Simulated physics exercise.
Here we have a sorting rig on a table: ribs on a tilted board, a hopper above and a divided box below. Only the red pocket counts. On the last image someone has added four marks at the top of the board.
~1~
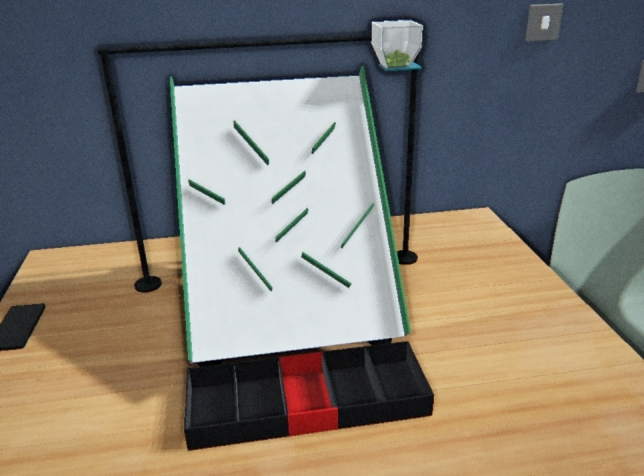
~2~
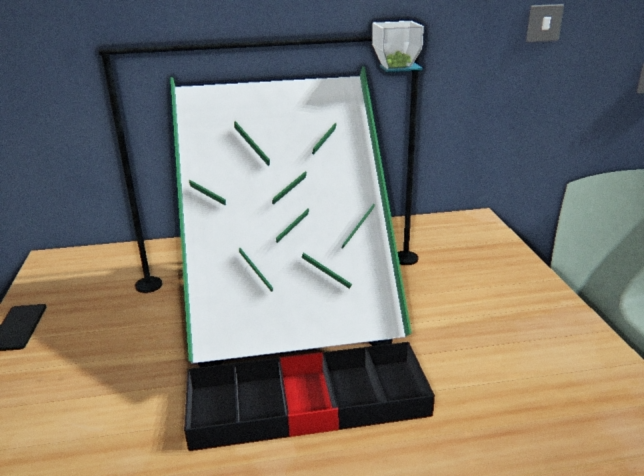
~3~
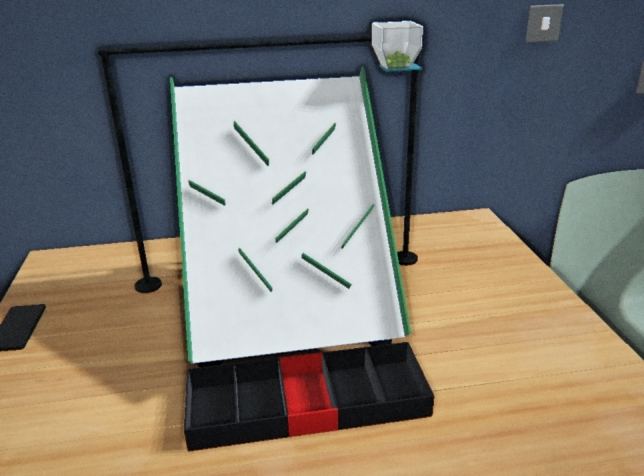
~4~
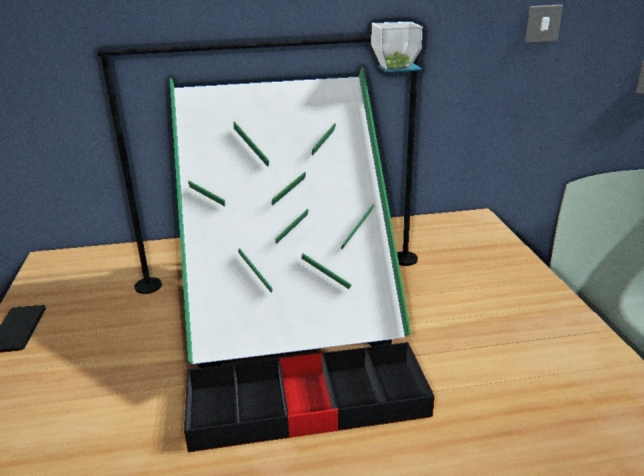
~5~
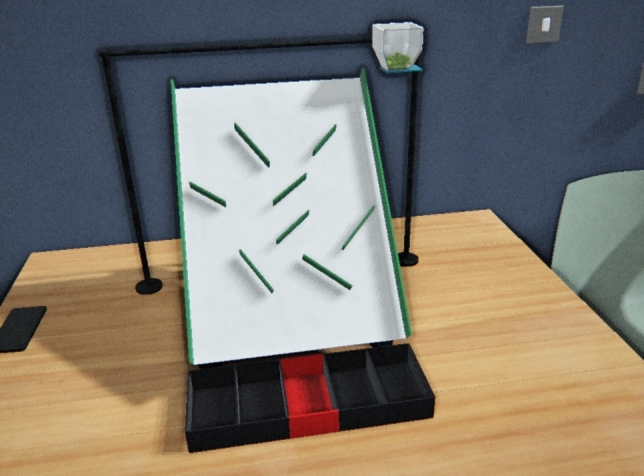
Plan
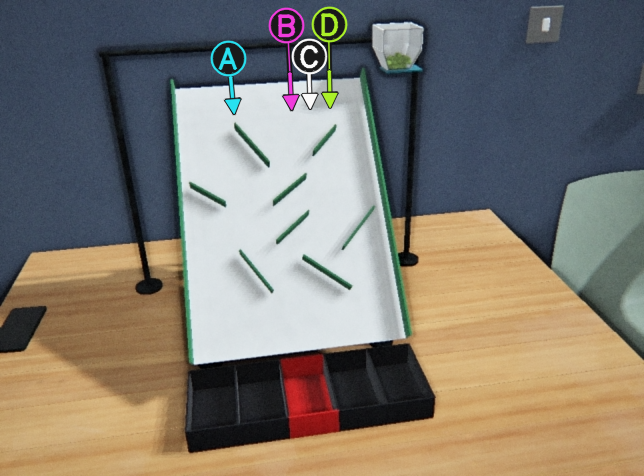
The hopper of dried peas stays still above a tilted white board with green ribs.
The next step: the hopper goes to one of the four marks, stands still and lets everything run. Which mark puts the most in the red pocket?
A beats the others.
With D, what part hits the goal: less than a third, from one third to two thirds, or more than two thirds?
It is less than a third.
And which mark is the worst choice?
The answer is D.
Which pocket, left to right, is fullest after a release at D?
The fifth.
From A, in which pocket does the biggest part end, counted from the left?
It is the third one.
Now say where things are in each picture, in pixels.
Hopper near (396, 57), dried peas, door shut, in the first picture.
Ribs (235, 121) to (269, 160), (314, 149) to (336, 123), (189, 180) to (225, 200), in the second picture.
Ribs (273, 199) to (306, 172), (276, 239) to (308, 209), (343, 245) to (374, 204), in the third picture.
Ribs (239, 249) to (272, 289), (302, 254) to (352, 286), in the fourth picture.
Red pocket near (314, 423), number 3 of 5 from the left, in the fifth picture.
On the marked copy, mark A meets the board at (233, 108); mark B meets the board at (291, 104); mark C meets the board at (310, 103); mark D meets the board at (329, 102).
For mark A, close to two thirds in the red pocket, close to a quarter in other pockets, a small share outside the box.
For mark B, close to a third in the red pocket, close to half in other pockets, a small share outside the box.
For mark C, close to a third in the red pocket, close to half in other pockets, a small share outside the box.
For mark D, close to a quarter in the red pocket, close to two thirds in other pockets, a small share outside the box.
